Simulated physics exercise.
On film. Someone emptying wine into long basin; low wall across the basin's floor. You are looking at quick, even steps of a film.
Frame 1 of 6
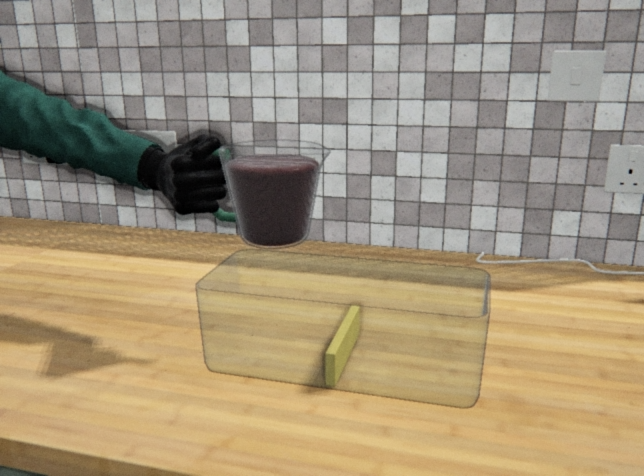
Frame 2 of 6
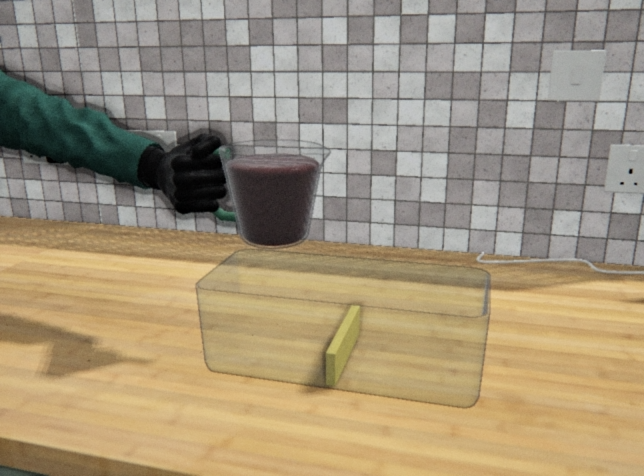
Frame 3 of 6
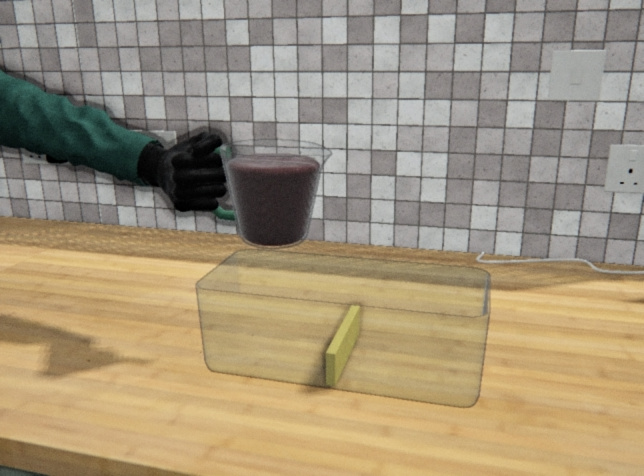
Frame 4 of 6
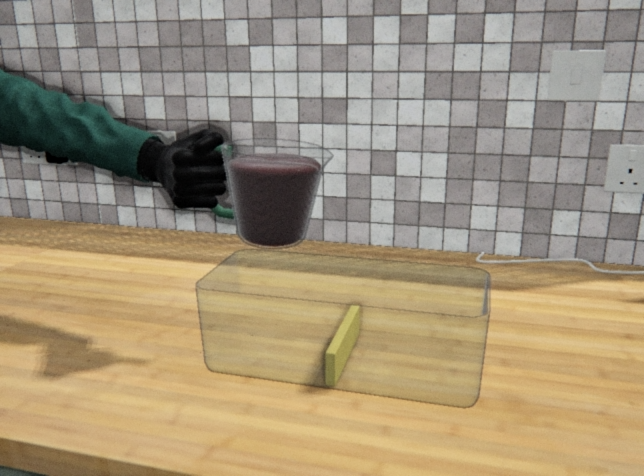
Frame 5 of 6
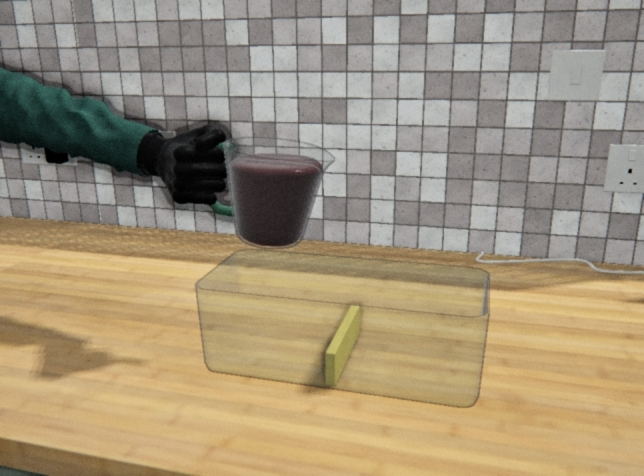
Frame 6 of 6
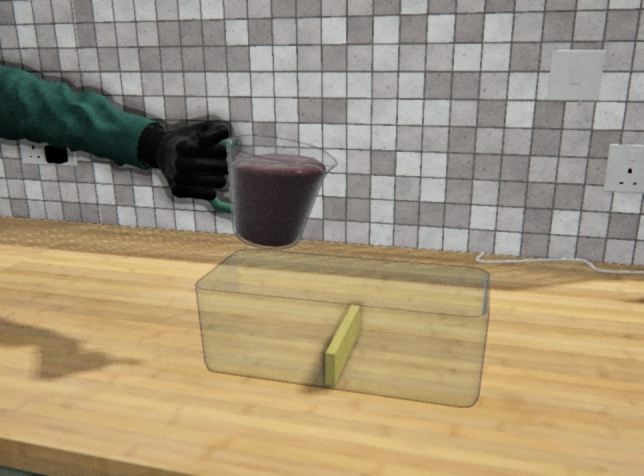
On a wooden counter by a tiled wall, a gloved hand holds a clear jug of dark wine above a long see-through basin with a low wall across its floor; the jug stays nearly still, then tilts slightly rightward.
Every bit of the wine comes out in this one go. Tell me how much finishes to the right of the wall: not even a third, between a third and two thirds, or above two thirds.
Most likely the amount right of the wall will exceed two thirds.
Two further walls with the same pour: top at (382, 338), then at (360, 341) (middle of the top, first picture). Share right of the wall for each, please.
Around 40 percent in try one and around 70 percent in try two.
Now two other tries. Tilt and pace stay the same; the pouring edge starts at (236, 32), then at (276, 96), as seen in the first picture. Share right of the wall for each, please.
10 % and 45 %.
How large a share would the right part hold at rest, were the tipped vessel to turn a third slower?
About 95 in a hundred.
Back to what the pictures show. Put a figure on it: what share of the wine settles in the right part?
Something like 95 per cent, roughly.
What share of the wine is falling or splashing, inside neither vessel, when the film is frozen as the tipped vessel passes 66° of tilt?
It works out to about 20 percent.
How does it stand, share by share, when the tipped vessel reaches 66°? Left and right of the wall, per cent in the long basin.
Left: 0 %; right: 10 %.
A moment on, the tilt is 66° and 72 per cent is still to pour, 0 is left of the wall and 9 right of it.
Next, the tilt is 98° and 18 per cent is still to pour, 3 is left of the wall and 69 right of it.
Then the tilt is 101° and 1 per cent is still to pour, 4 is left of the wall and 94 right of it.
Later the tilt is 101° and 0 per cent is still to pour, 5 is left of the wall and 94 right of it.
At rest 5 per cent lies left of the wall, 94 right of it and 1 outside.
